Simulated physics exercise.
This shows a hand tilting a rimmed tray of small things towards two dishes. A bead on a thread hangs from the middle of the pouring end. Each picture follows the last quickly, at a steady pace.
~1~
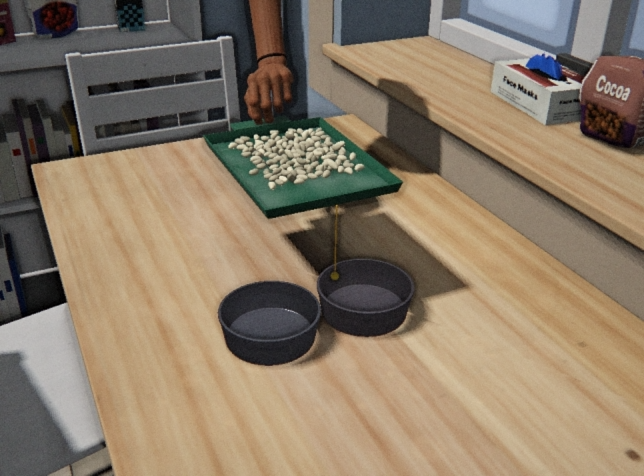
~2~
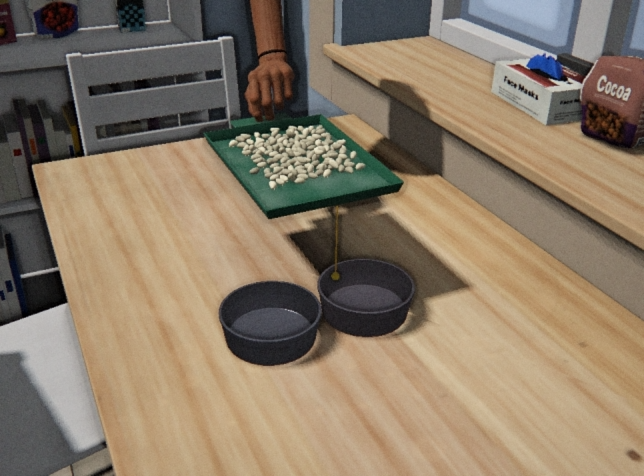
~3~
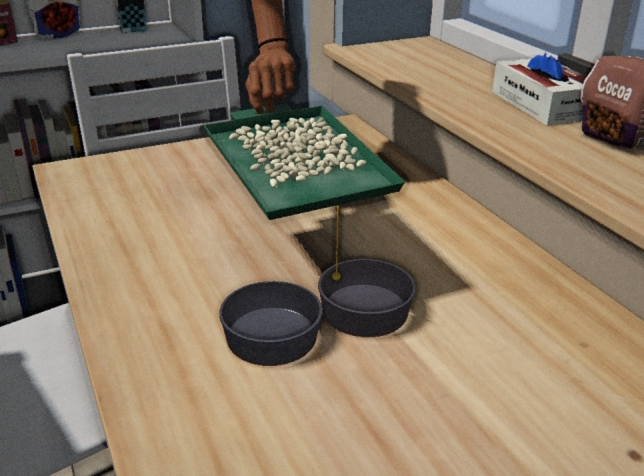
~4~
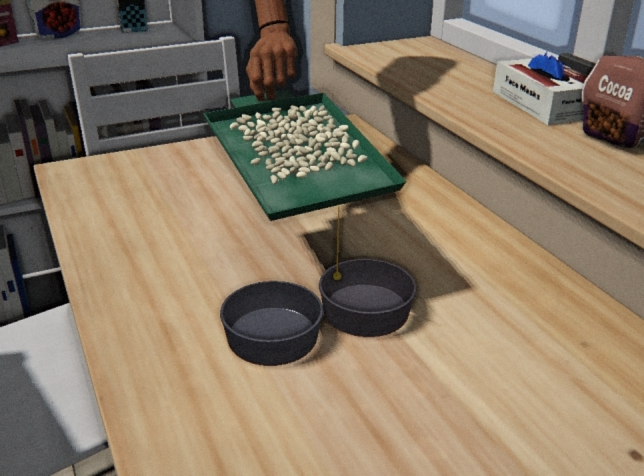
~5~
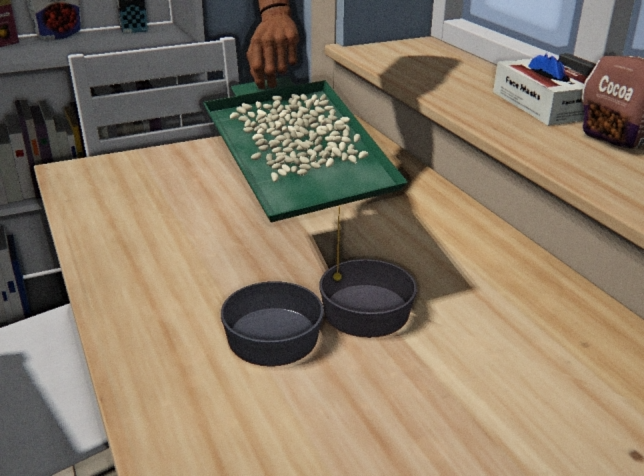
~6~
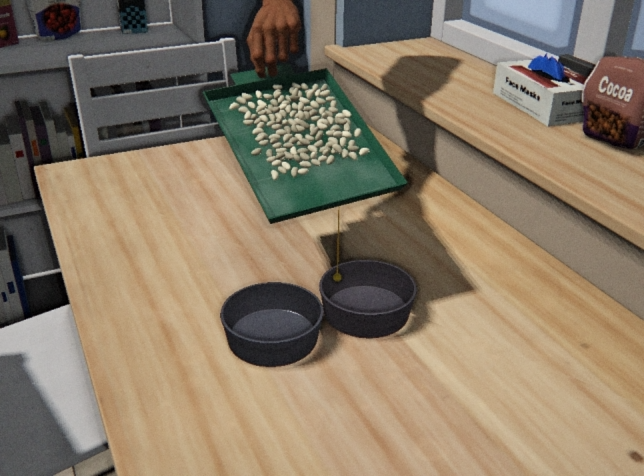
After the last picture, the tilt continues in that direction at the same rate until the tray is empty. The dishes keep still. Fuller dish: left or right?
The left dish.
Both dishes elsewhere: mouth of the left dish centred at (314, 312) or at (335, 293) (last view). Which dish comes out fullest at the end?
Place 1 - the dish at left; place 2 - the dish at left.
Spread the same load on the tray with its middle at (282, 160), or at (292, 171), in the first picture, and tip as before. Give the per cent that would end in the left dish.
Respectively 60 and 50 in a hundred.
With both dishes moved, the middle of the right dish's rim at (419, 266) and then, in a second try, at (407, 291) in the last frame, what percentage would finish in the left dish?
The first position comes out at 30 per cent, the other at 70 per cent.
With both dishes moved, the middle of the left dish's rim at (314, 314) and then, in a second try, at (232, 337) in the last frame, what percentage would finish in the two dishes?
Try 1: Some 80 %; try 2: Some 80 %.
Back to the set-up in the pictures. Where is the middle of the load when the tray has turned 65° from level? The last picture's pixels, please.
Somewhere around pixel (323, 191) in the last picture.
Shortly afterwards, tray tipped steeply; the bulk on the tray; only a few in the left dish; only a few outside both; a little in the air.
Next, tray tipped past a quarter turn; near half on the tray; a little in the left dish; a little in the right dish; a little outside both; near a quarter in the air.
Some moments later, tray tipped past a quarter turn; near half in the left dish; near a quarter in the right dish; near a quarter outside both.
In the end, tray tipped past a quarter turn; near half in the left dish; near a quarter in the right dish; near a quarter outside both.
